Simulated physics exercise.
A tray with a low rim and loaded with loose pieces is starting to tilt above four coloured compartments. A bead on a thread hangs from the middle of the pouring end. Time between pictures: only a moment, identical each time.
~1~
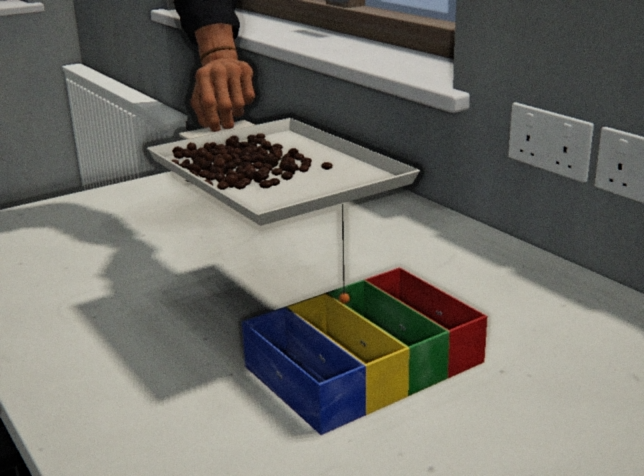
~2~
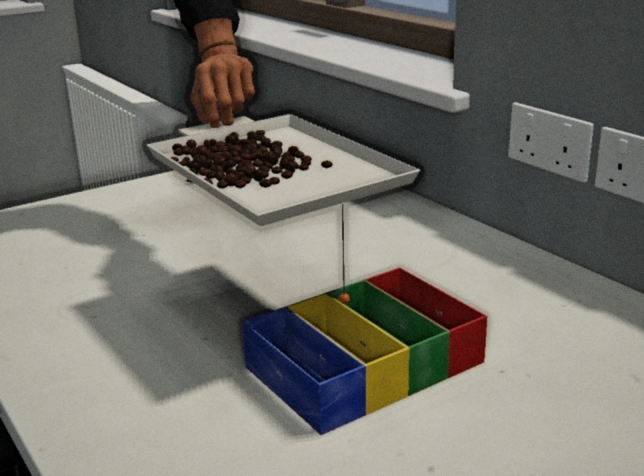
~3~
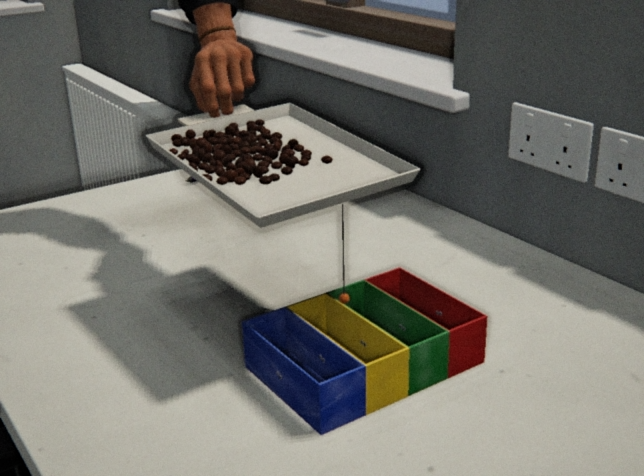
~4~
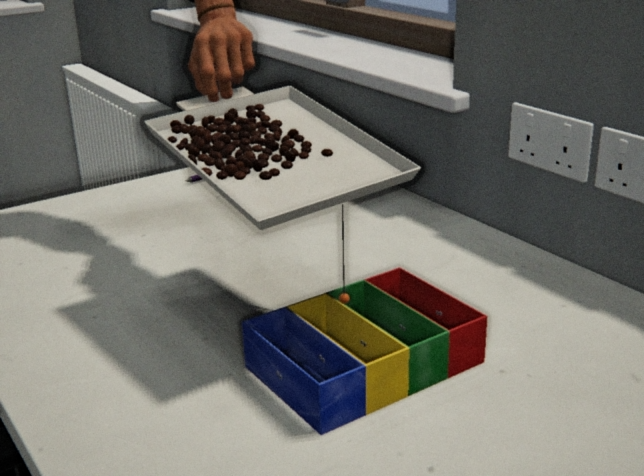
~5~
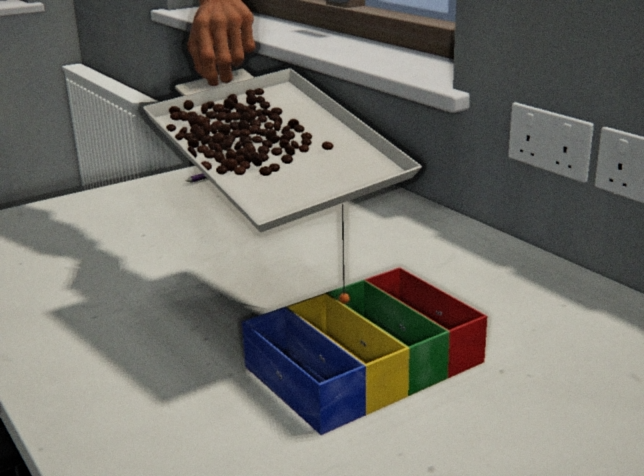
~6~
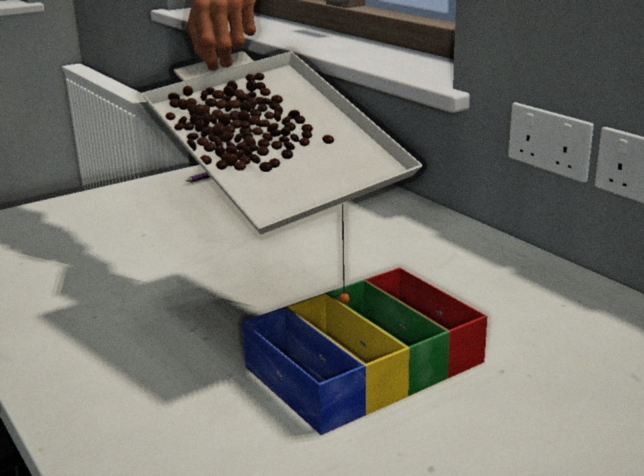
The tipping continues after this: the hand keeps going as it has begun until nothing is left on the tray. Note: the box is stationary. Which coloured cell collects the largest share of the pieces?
Blue.
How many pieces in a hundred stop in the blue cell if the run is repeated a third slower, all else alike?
Estimate: Some 40%.
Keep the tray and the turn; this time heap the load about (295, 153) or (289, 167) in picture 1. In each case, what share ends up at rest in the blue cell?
First about 40, then 50 per cent.
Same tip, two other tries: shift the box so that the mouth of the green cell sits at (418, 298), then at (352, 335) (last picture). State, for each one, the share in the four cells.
First case 20 in a hundred, second case 100 in a hundred.
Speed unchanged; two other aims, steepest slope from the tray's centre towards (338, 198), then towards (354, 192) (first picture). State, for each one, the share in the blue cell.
Case one 20 %; case two 0 %.
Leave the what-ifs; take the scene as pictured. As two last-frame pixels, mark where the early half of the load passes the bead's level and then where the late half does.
I'd say around (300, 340) at first, then around (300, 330).
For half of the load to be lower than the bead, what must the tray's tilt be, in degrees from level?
Somewhere near 80°.
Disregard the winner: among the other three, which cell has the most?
Rank 2: Yellow.
Just after the last frame, tray tipped steeply; the larger part on the tray; roughly a quarter falling or outside the box.
A moment on, tray tipped right over; just a few on the tray; roughly half in the blue cell; about a tenth in the yellow cell; just a few in the green cell; roughly a third falling or outside the box.
Further on, tray tipped past a quarter turn; roughly half in the blue cell; about a tenth in the yellow cell; just a few in the green cell; roughly a third falling or outside the box.
When it is over, tray tipped past a quarter turn; roughly half in the blue cell; about a tenth in the yellow cell; just a few in the green cell; not one in the red cell; roughly a third outside the box.
